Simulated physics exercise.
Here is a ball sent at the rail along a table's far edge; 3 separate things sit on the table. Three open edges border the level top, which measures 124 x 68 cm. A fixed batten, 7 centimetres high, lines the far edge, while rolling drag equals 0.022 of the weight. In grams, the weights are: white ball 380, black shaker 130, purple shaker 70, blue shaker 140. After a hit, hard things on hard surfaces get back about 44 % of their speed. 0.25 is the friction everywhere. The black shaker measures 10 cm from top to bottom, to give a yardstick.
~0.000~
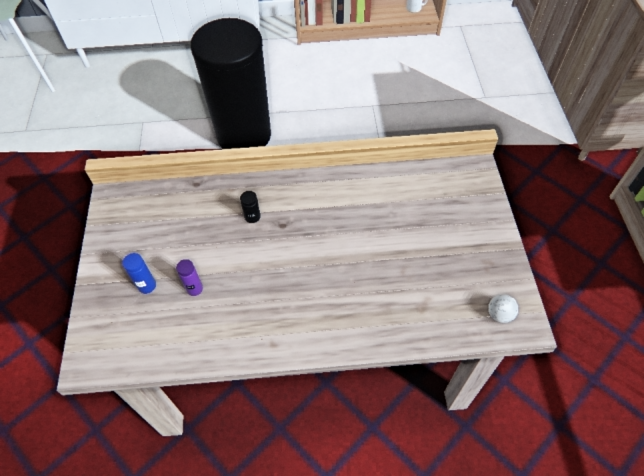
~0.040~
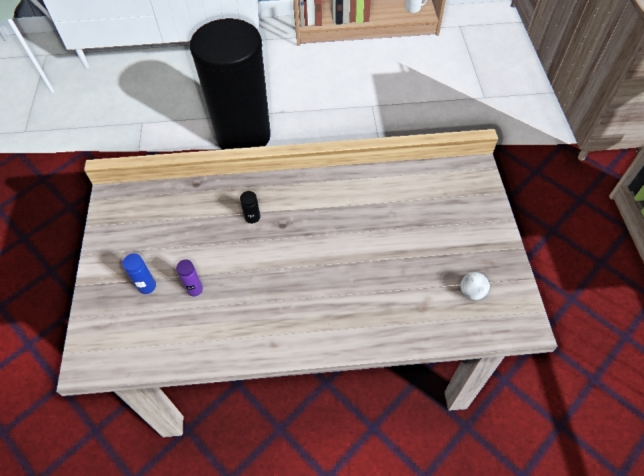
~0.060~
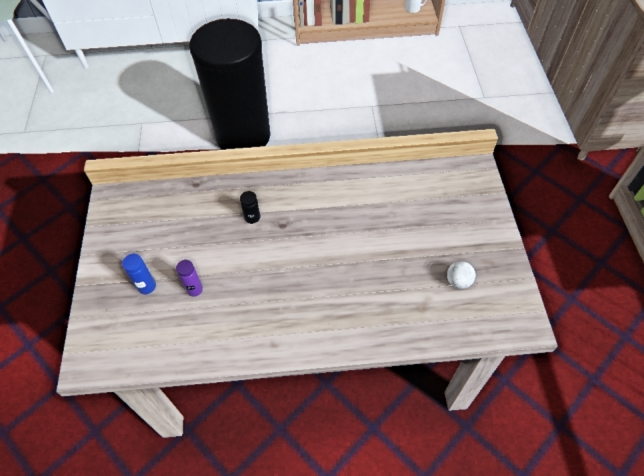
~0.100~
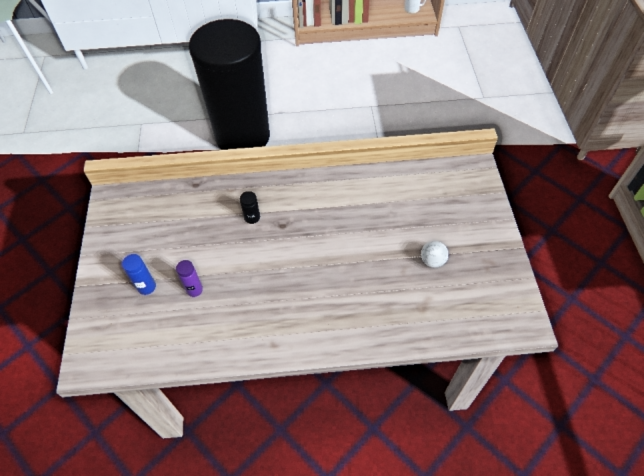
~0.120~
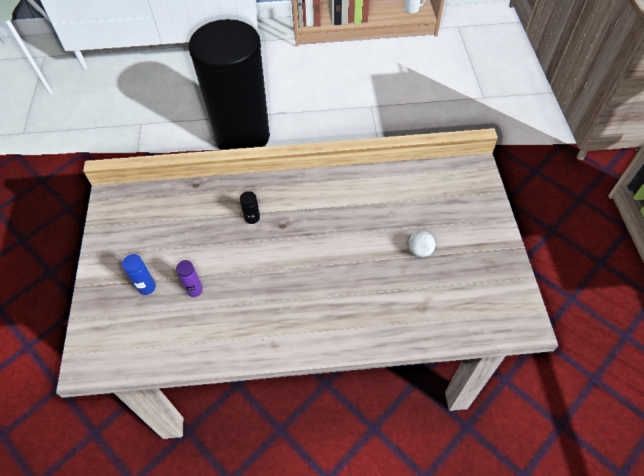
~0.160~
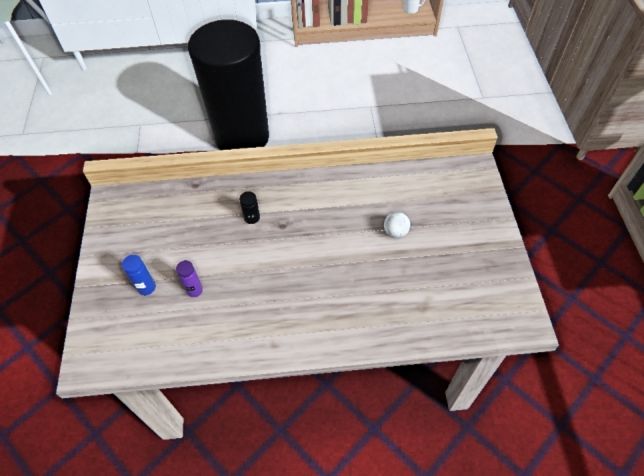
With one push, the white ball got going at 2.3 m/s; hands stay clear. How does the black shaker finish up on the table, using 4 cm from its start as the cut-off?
The black shaker ends up past the cut-off.
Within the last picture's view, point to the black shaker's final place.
Roughly at pixel (158, 272).
After 0.46 s, white ball near (261, 197).
After 0.76 s, white ball near (169, 209); black shaker on its side near (191, 262).
After 0.96 s, white ball near (108, 217); black shaker on its side near (167, 271); purple shaker slid 2 cm.
After 1.36 s, white ball near (55, 303); black shaker on its side near (158, 272); purple shaker slid 2 cm.
By the end (1.6 s), tipped over on the table, black shaker; the other 2 in place, give or take 4 cm. Seen from the same camera at the end, black shaker near (158, 272).
